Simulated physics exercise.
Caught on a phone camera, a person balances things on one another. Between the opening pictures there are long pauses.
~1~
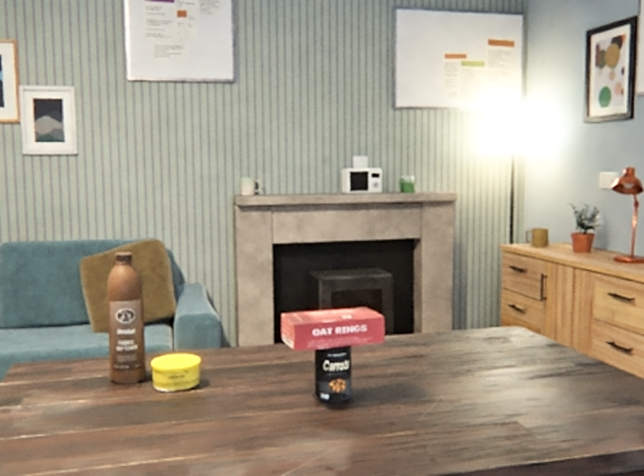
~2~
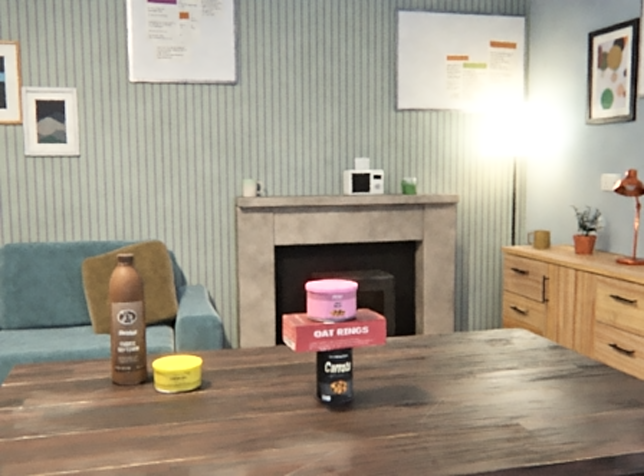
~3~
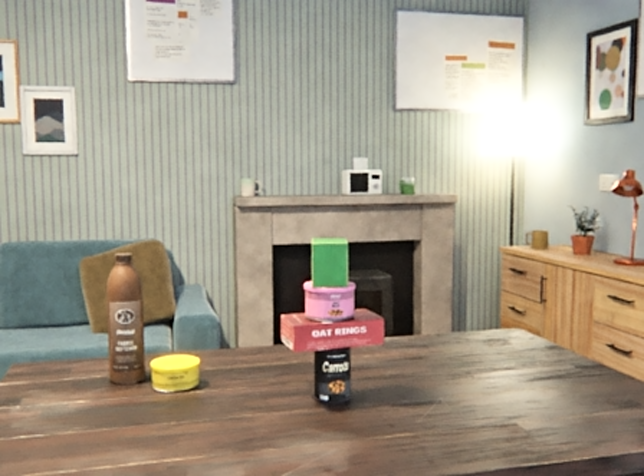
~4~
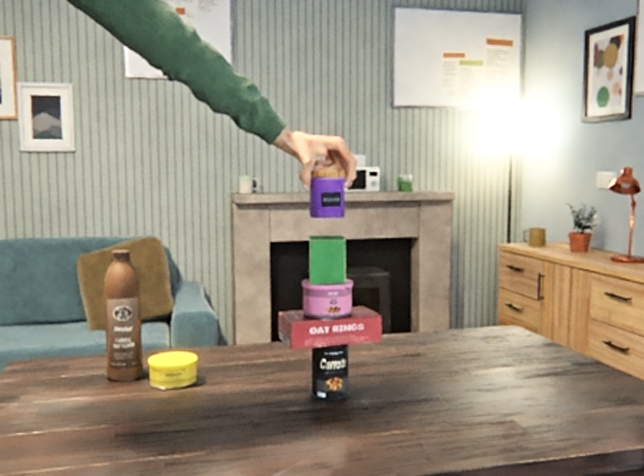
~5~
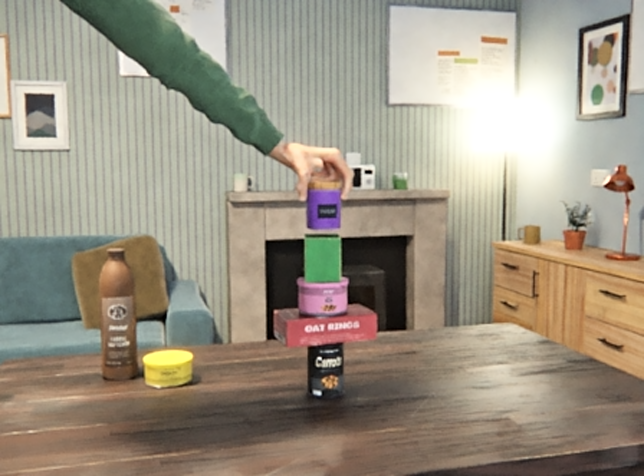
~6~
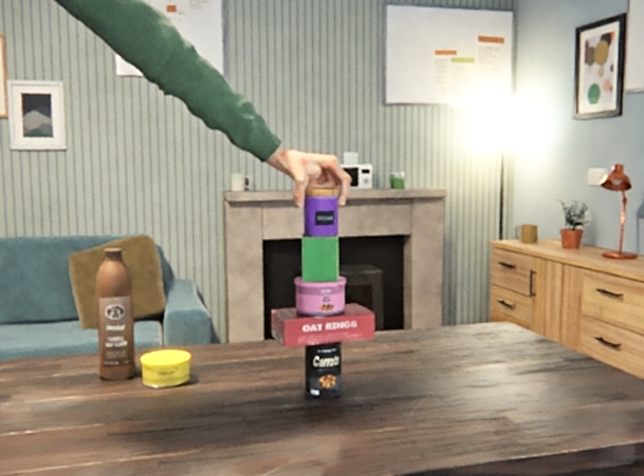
Purple jar being lowered by a green-sleeved hand onto a green block, above a pink tub, red packet and black tin.
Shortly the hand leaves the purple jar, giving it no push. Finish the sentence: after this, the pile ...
After this, the pile stays put.
Then, 0.20 s later than the last frame, all is still.
Then, 0.50 s later than the last frame, purple jar resting near (321, 213).
When it is over, all 7 as before. End places, in pixels of the last picture, purple jar near (321, 213). The pile stays up.
